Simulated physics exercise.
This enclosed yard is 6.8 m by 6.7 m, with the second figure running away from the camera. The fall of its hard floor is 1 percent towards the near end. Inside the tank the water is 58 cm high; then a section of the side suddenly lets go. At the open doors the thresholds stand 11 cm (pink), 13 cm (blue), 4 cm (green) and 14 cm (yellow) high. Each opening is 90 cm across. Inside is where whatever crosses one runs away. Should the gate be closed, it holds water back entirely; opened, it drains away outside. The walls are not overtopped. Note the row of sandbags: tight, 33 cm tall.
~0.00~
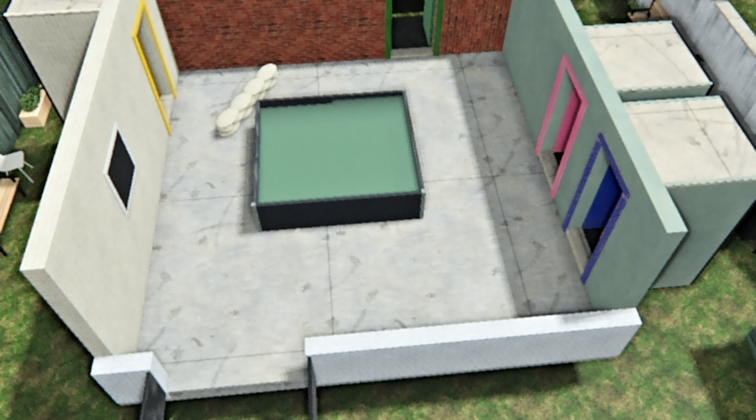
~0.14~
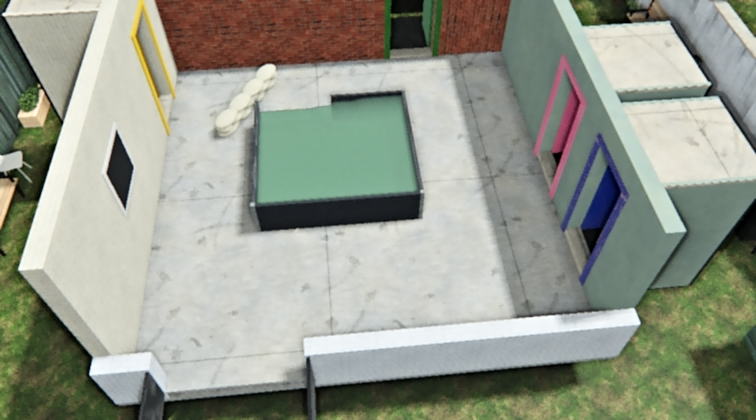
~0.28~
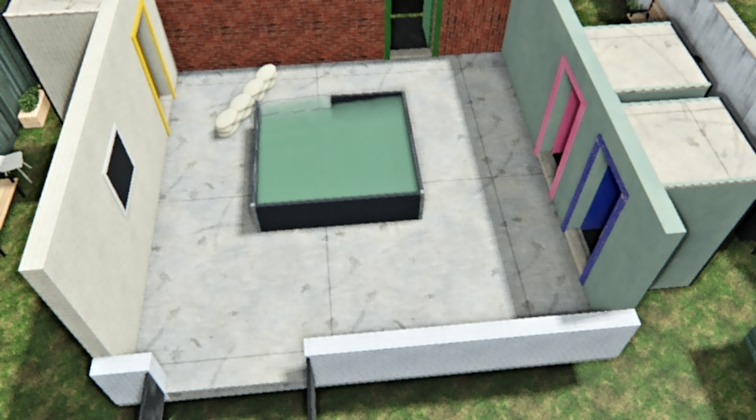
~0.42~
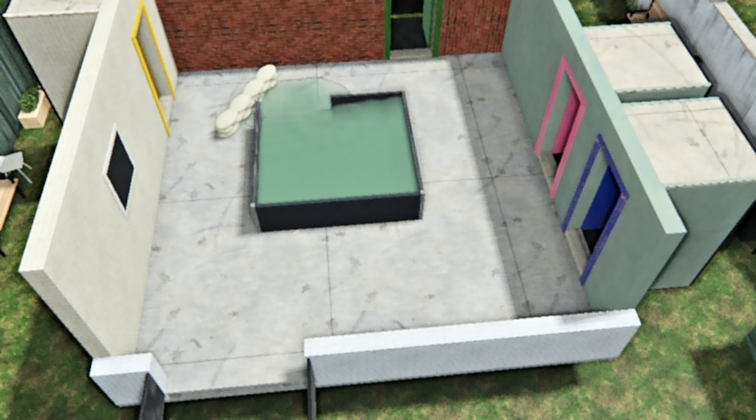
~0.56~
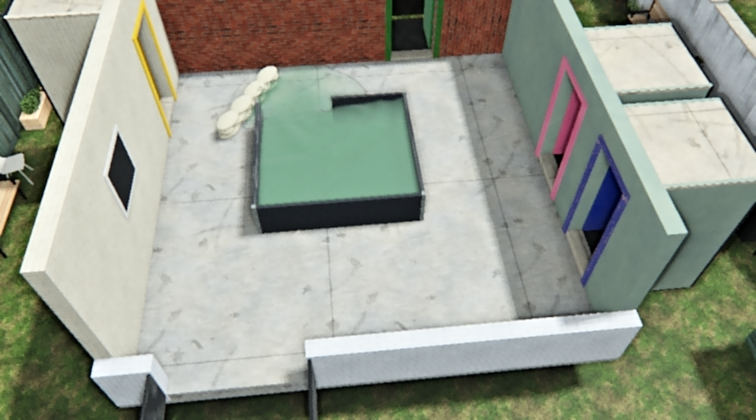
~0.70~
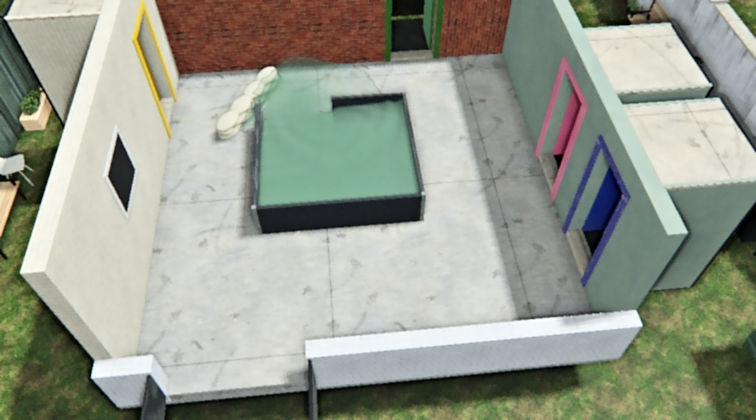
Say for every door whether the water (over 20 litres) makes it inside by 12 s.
One by one: The pink door never breaches the limit, the blue door never breaches the limit, the green door breaches the limit, the yellow door never breaches the limit.
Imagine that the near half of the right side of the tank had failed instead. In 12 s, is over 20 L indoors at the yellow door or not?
Against the limit, yellow does not exceed it.
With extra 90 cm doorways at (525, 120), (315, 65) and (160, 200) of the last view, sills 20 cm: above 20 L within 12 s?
Taking them in order, the first gets too little, the second enough and the third too little.
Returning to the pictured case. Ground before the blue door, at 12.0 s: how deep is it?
About 9.0 cm deep.
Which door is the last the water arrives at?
Lab note: Last arrival at the blue door.
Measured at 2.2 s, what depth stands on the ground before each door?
Centimetres: Pink 0 / blue 0 / green 8 / yellow 9.
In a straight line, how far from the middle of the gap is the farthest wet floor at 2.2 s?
I'd put it close to 4.2 m.
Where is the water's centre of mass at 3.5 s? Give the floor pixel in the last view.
Its balance point sits around (336, 141).
After 1.4 s water covers 10 % of the floor and is deepest (47 cm) near (302, 71); pink door not reached, blue door not reached, green door 3 cm at the sill, 0 L in, yellow door not reached.
After 2.2 s water covers 25 % of the floor and is deepest (46 cm) near (302, 71); pink door not reached, blue door not reached, green door 8 cm at the sill, 1 L in, yellow door 9 cm at the sill, 0 L in.
After 3.5 s water covers 50 % of the floor and is deepest (31 cm) near (302, 71); pink door 6 cm at the sill, 0 L in, blue door not reached, green door 8 cm at the sill, 12 L in, yellow door 14 cm at the sill, 1 L in.
After 7.0 s water covers 85 % of the floor and is deepest (16 cm) near (582, 339); pink door 8 cm at the sill, 1 L in, blue door 5 cm at the sill, 0 L in, green door 6 cm at the sill, 35 L in, yellow door 8 cm at the sill, 4 L in.
After 12.0 s water covers 95 % of the floor and is deepest (12 cm) near (558, 341); pink door 6 cm at the sill, 1 L in, blue door 9 cm at the sill, 0 L in, green door 4 cm at the sill, 41 L in, yellow door 4 cm at the sill, 4 L in.
